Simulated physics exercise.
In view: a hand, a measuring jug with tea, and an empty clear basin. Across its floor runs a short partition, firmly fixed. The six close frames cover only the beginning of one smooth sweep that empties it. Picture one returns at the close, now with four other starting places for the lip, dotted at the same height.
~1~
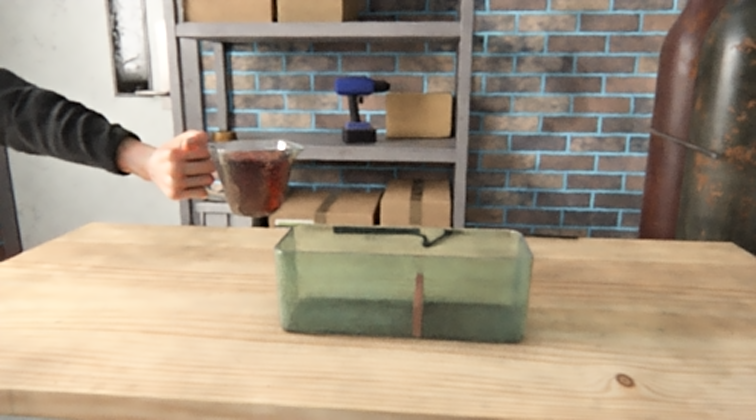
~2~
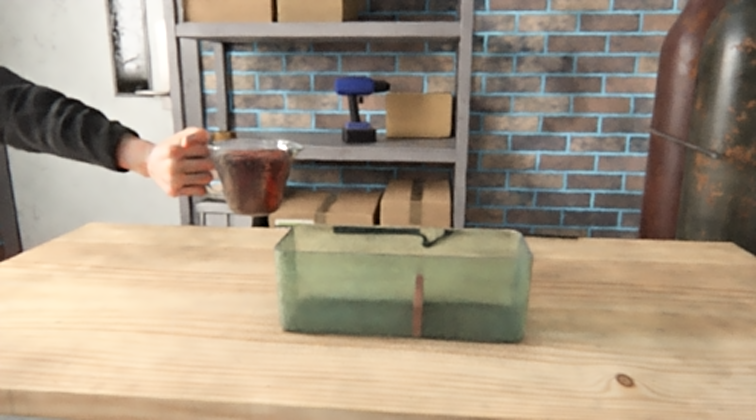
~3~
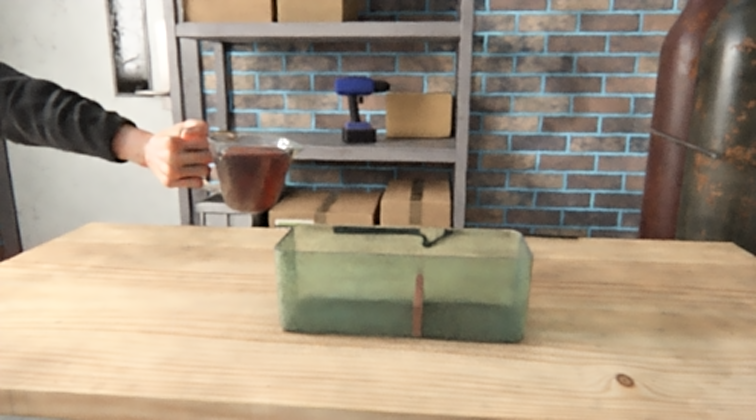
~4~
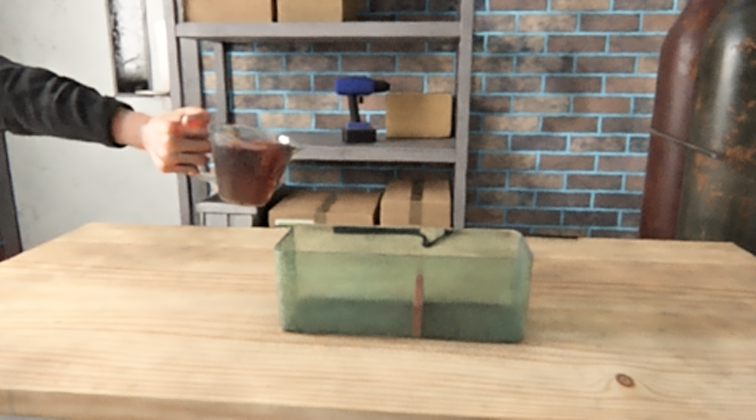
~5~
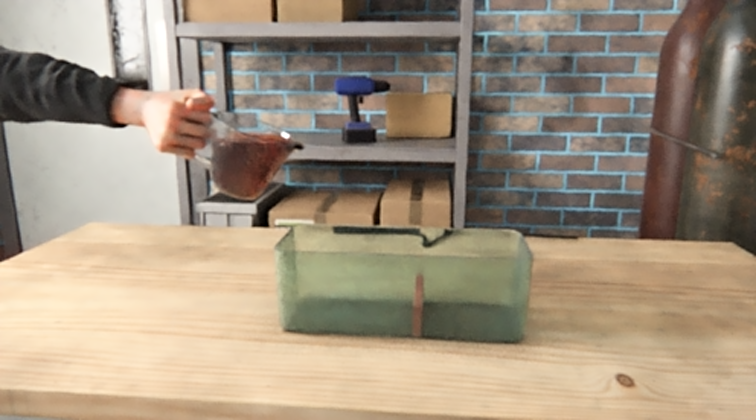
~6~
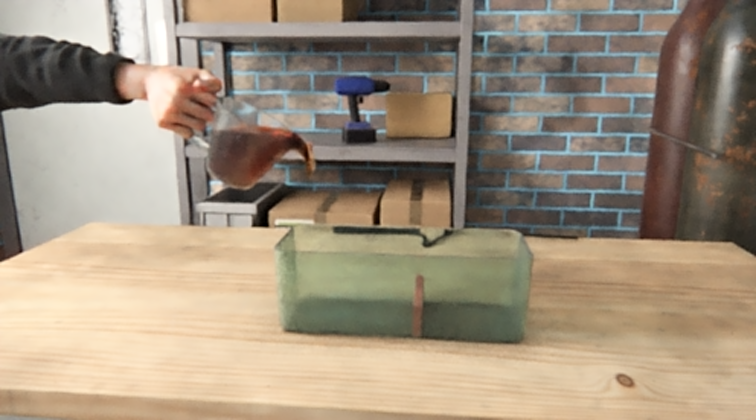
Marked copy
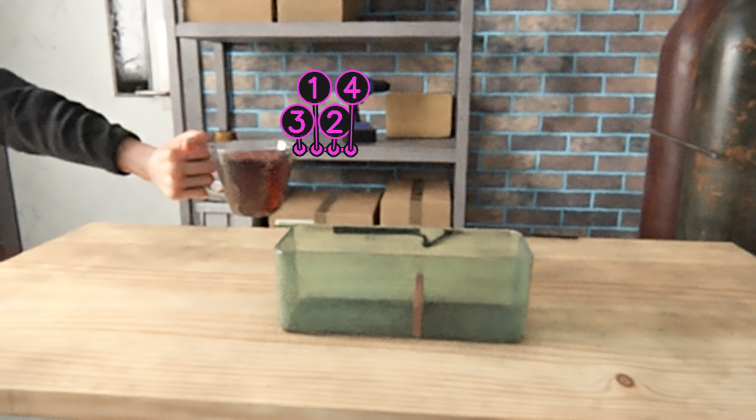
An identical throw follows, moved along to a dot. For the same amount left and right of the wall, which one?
I would pick dot 4.
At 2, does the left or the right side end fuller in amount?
More ends on the left.
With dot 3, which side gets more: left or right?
The left one.
On the marked copy, 1 at (316, 149); 2 at (333, 149); 3 at (299, 148); 4 at (350, 149).
Choosing 1, about 89 % ends left of the wall and 8 % right of it; 3 % is lost outside.
Choosing 2, about 93 % ends left of the wall and 4 % right of it; 3 % is lost outside.
Choosing 3, about 93 % ends left of the wall and 6 % right of it.
Choosing 4, about 53 % ends left of the wall and 45 % right of it.
